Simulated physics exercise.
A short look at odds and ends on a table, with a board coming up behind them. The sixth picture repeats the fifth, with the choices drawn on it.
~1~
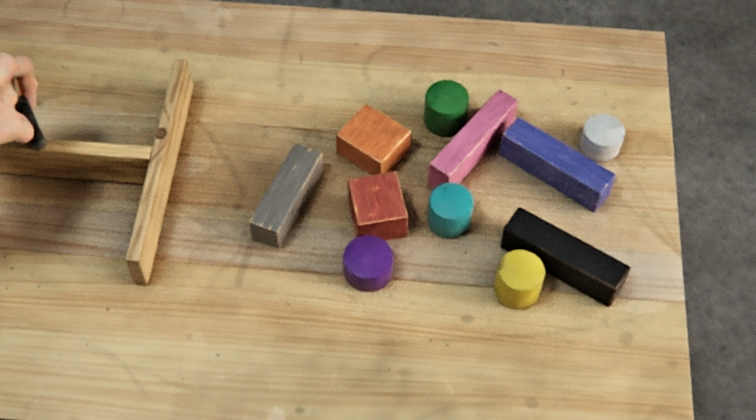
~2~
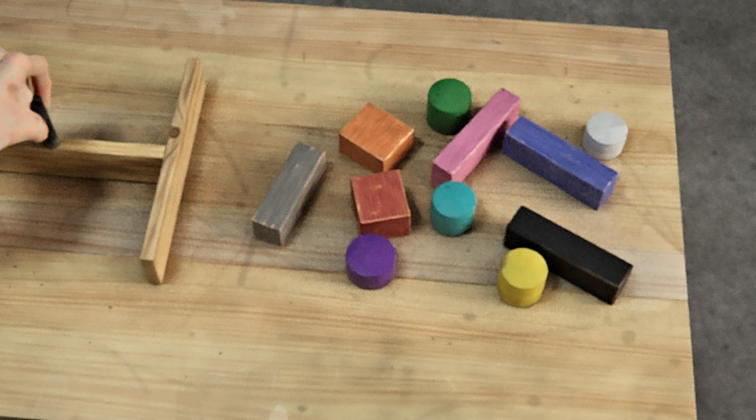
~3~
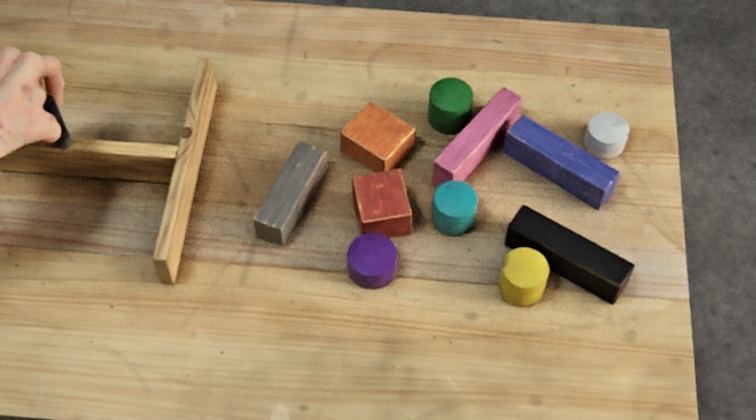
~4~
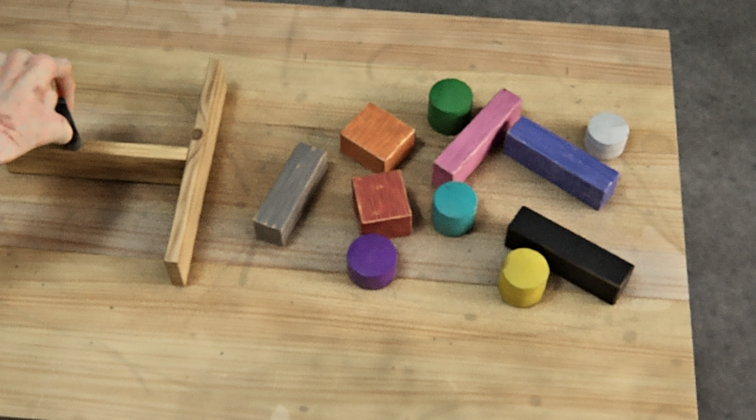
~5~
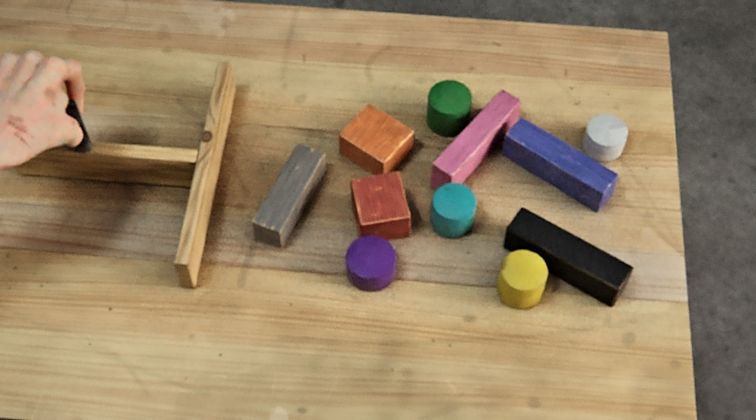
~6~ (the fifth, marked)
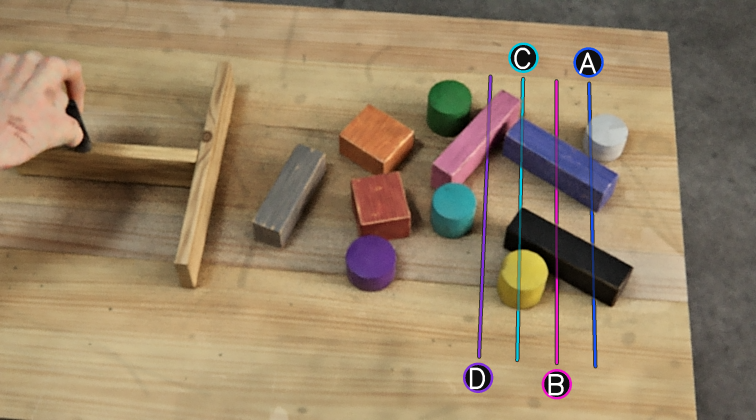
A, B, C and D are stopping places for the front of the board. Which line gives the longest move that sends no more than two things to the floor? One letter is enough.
The farthest such stop is B.
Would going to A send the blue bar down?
Yes.
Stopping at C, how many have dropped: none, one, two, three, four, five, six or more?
The count is none.
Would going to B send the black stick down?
No.
On the marked copy, A at (592, 213); B at (557, 210); C at (520, 208); D at (485, 205).
With B. Early on, board (330, 166); orange block (383, 139); red block (392, 211).
Further on, board (457, 175); black stick (613, 275); blue bar (591, 171).
At the end, board (557, 183); blue bar over the edge; white tin over the edge; two fallen.
As for the rest, A drops four; C is within the limit but short; D is within the limit but short.
